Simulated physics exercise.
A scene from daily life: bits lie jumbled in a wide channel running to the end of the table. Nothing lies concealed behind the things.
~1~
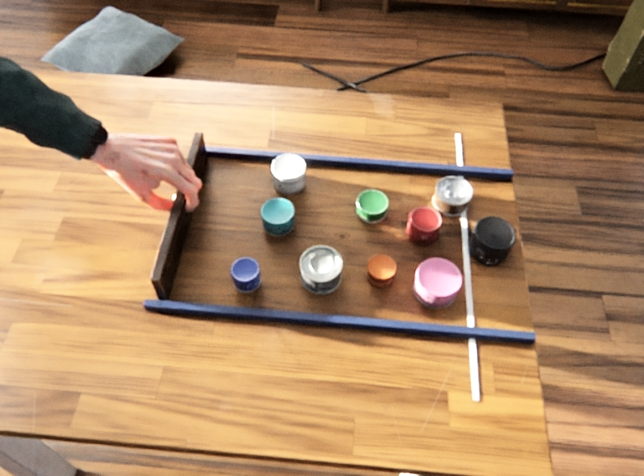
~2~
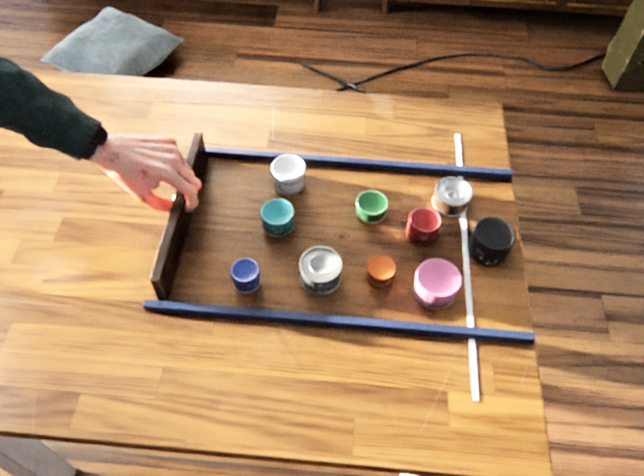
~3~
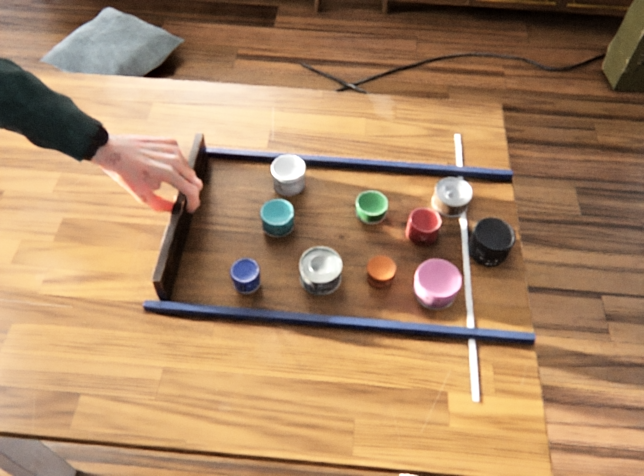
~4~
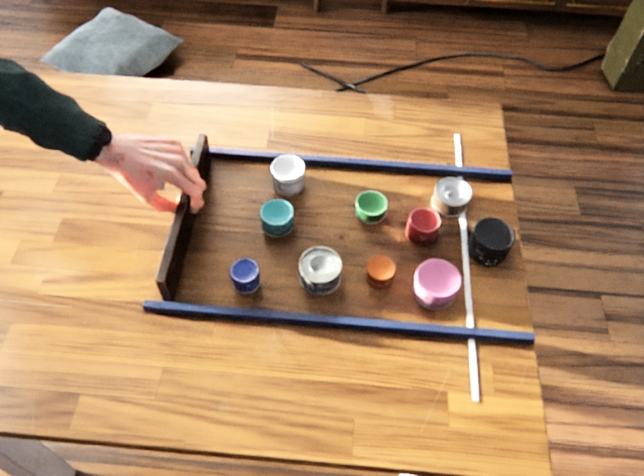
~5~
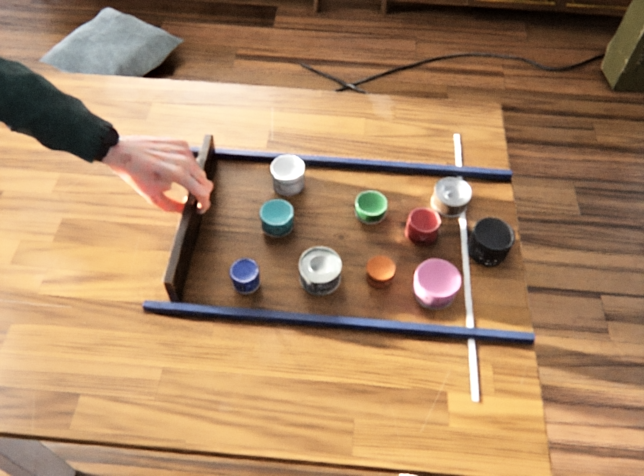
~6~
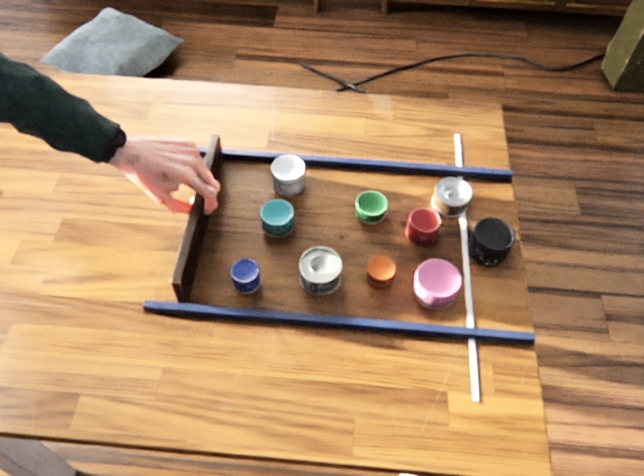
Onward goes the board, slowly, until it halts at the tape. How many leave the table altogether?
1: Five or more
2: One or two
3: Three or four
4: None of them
2.
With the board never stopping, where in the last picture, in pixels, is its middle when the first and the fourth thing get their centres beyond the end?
The first puts it near (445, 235), the next near (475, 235).
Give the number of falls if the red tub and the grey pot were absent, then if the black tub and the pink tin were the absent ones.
First 0, second 0.
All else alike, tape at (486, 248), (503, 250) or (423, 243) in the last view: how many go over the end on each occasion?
In order, 5, 5 and 0.
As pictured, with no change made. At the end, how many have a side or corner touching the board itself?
At rest, 5 are in contact.
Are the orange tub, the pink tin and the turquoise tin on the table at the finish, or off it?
Orange tub: Still up; pink tin: Still up; turquoise tin: Still up.
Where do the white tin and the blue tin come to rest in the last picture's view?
Middles: Around (480, 185) and around (486, 304).
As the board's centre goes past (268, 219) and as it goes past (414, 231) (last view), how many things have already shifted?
The counts are 3 and 10.
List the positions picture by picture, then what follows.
Black tub (492, 241); brown pot (452, 197); pink tin (437, 284); board (182, 211); tape (466, 246), in the first frame.
Brown pot (452, 197); red tub (423, 226), in the second frame.
Pink tin (436, 285); blue tin (246, 276), in the third frame.
Black tub (491, 242); turquoise tin (277, 218), in the fourth frame.
Brown pot (451, 197); orange tub (380, 272), in the fifth frame.
Black tub (491, 242); brown pot (452, 197); pink tin (436, 285); board (200, 214); tape (465, 247), in the sixth frame.
Soon after, none off yet; black tub at rest near (491, 242); brown pot at rest near (452, 197); pink tin at rest near (436, 285).
Then, none off yet; black tub moved a little near (502, 244); brown pot moved a little near (466, 197); pink tin moved about its own width near (470, 295).
By the end, the number that fall off is one or two; fallen, black tub.
